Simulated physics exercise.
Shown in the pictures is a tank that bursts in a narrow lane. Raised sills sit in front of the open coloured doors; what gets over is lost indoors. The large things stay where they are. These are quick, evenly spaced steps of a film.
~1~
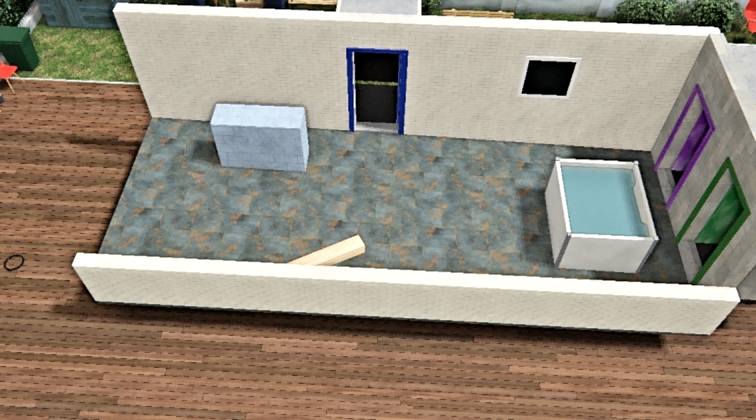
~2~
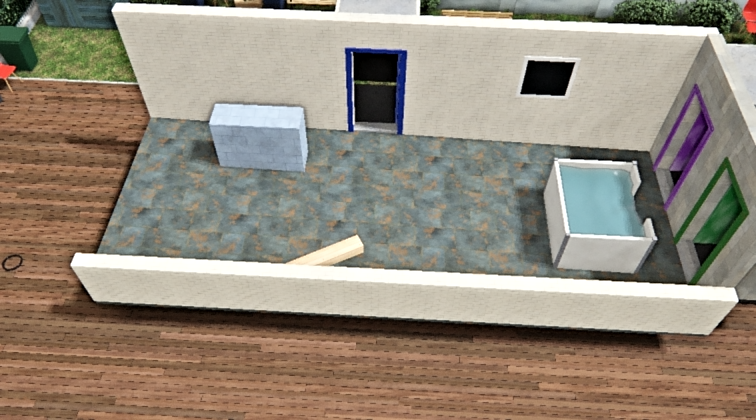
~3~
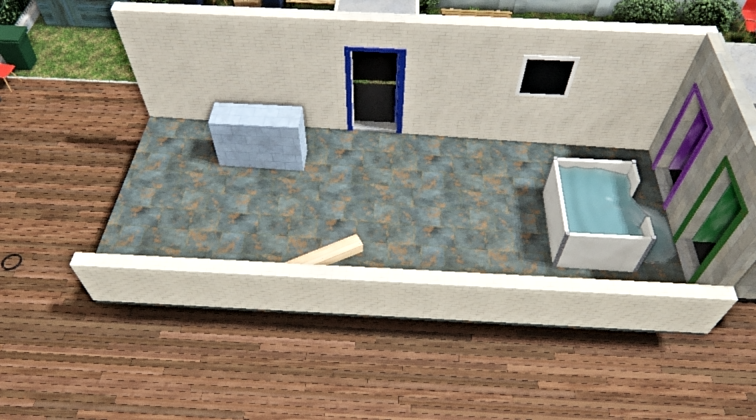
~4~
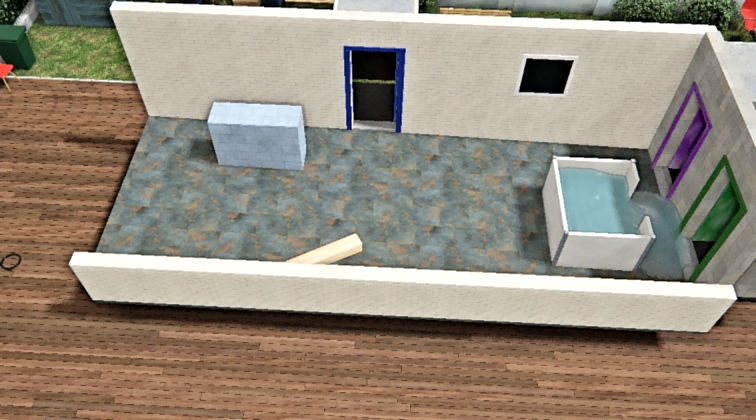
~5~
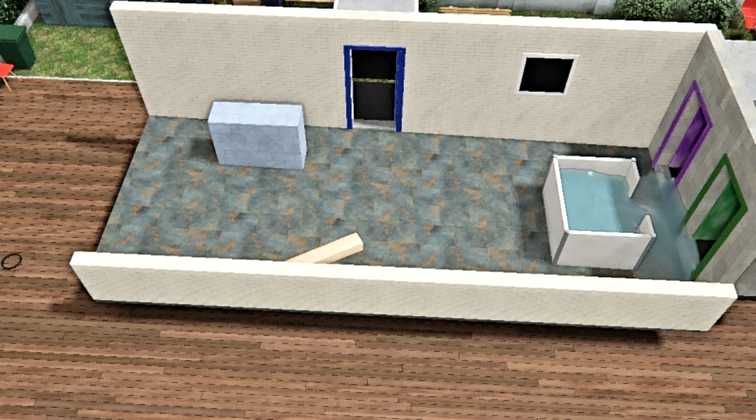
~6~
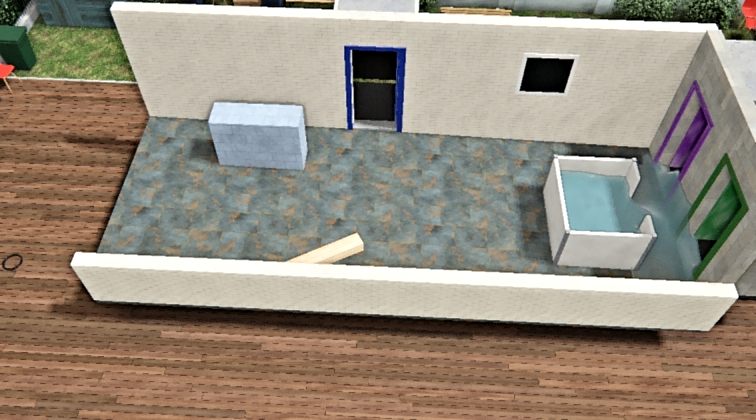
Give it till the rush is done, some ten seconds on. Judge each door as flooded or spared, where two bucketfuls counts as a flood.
The green door is flooded, the purple door is flooded, the blue door is spared.
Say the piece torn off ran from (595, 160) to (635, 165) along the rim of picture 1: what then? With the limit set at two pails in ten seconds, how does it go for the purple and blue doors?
Purple tops the threshold and blue remains within limit.
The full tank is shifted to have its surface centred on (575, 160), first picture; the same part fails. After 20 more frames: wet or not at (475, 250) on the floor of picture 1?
At that place: Flooded.
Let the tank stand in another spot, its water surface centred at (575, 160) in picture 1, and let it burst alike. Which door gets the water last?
Answer: The one in blue.
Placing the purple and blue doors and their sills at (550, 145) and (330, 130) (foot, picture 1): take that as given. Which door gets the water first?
That is the green door.
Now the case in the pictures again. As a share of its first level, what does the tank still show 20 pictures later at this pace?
It works out to roughly 24 percent.
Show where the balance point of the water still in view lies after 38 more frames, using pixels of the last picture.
I reckon somewhere around (512, 217).
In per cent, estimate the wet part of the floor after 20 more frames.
Roughly 50 per cent.
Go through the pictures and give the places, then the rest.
In the first frame, the water tank at (603, 201) is whole and still.
In the second frame, the front is at a hidden place, out from the gap at (630, 223).
In the third frame, water pours out at (629, 222) and has run to (667, 226).
In the fourth frame, the front is at (659, 198), out from the gap at (628, 221).
In the fifth frame, water pours out at (628, 220) and has run to (653, 176).
In the sixth frame, the front is at (649, 156), out from the gap at (629, 220).
A moment on, water covers 15 % of the floor; the green door far over two buckets in, the purple door over two buckets in, the blue door not reached.
Next, water covers 25 % of the floor; the green door far over two buckets in, the purple door over two buckets in, the blue door not reached.
Then, water covers 50 % of the floor; the green door far over two buckets in, the purple door over two buckets in, the blue door wet at the sill, nothing in.
Later, water covers 70 % of the floor; the green door far over two buckets in, the purple door over two buckets in, the blue door wet at the sill, nothing in.
In the end, water covers 80 % of the floor; the green door far over two buckets in, the purple door over two buckets in, the blue door under two buckets in.
